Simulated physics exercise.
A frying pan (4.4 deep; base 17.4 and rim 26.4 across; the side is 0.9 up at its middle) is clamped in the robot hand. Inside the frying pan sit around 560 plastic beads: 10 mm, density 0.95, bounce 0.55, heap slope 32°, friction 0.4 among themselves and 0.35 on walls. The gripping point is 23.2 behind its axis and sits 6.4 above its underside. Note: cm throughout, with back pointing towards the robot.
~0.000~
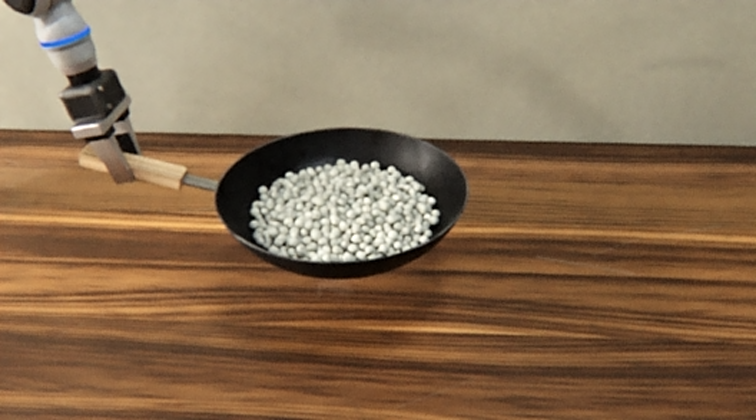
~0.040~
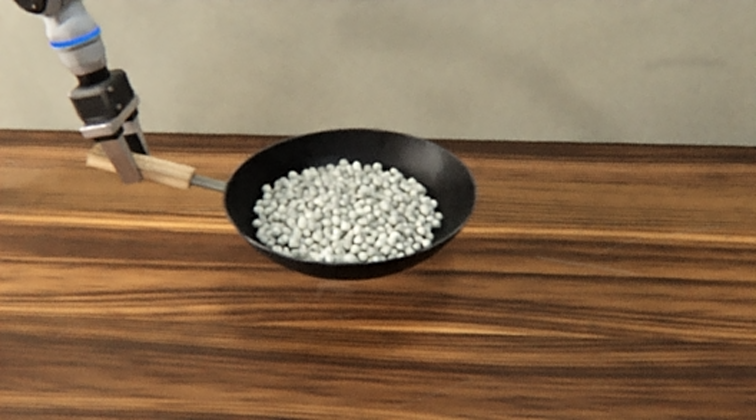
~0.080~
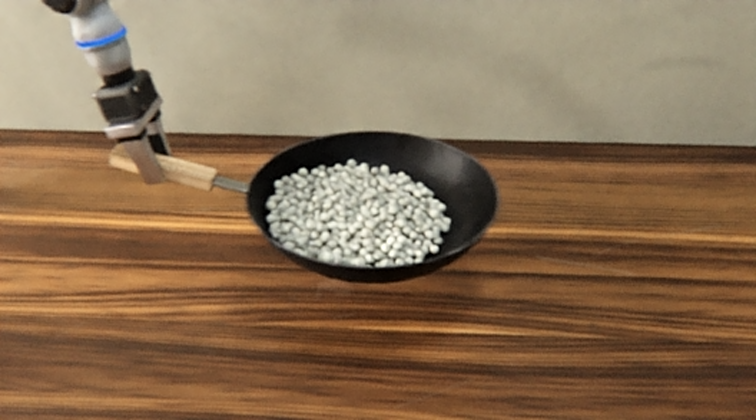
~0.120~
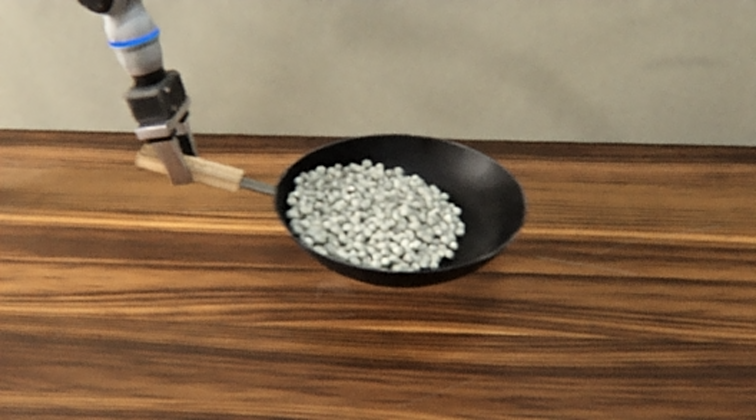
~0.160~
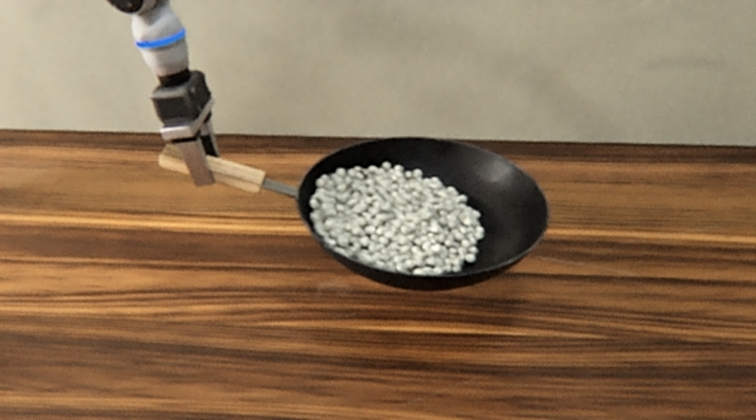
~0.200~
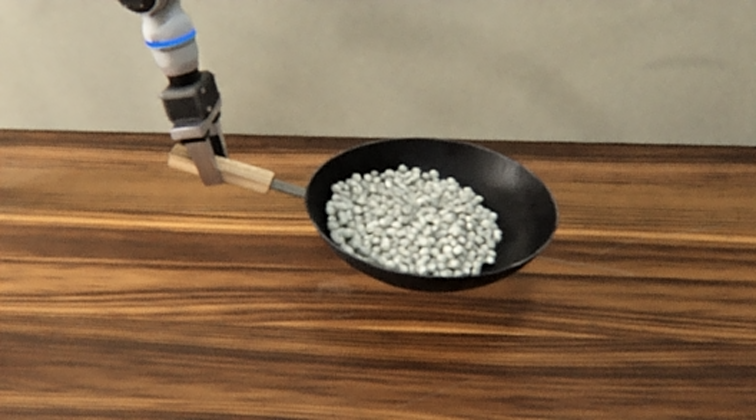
In this clip, a robot gripper holding a black frying pan of whitish beads by its wooden handle moves it to the right above a wooden surface, tilting it slightly as the beads shift toward the handle side, then partly back.
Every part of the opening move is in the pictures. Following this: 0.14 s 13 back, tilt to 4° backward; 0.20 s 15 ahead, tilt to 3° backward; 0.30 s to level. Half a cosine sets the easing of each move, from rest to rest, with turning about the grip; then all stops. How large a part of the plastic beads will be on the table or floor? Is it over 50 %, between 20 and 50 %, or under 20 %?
It is between 20 and 50 %.
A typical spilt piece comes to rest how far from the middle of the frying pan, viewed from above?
About 36 cm out from the centre.
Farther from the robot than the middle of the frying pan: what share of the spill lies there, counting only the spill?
Close to 0 % of the spill.
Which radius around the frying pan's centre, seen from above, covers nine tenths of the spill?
About 80 cm from the centre.
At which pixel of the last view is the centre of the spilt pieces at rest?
I'd place it close to (161, 279).
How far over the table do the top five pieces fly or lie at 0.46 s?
Height: Approx. 31 cm.
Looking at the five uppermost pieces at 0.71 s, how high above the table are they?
They're roughly 15 centimetres up.
After 0.46 s, tilted 3° backward, highest piece 32 above the table; 441 in the frying pan, 118 in flight or on a rim.
After 0.71 s, tilted 1° backward, highest piece 16 above the table; 341 in the frying pan, 176 on the table or floor, 42 in flight or on a rim.
After 1.04 s, level, highest piece 13 above the table; 341 in the frying pan, 218 on the table or floor.
After 2.09 s, level, highest piece 13 above the table; 341 in the frying pan, 218 on the table or floor.
In the end, 341 in the frying pan, 218 on the table or floor. That is 39 % on the table or floor.
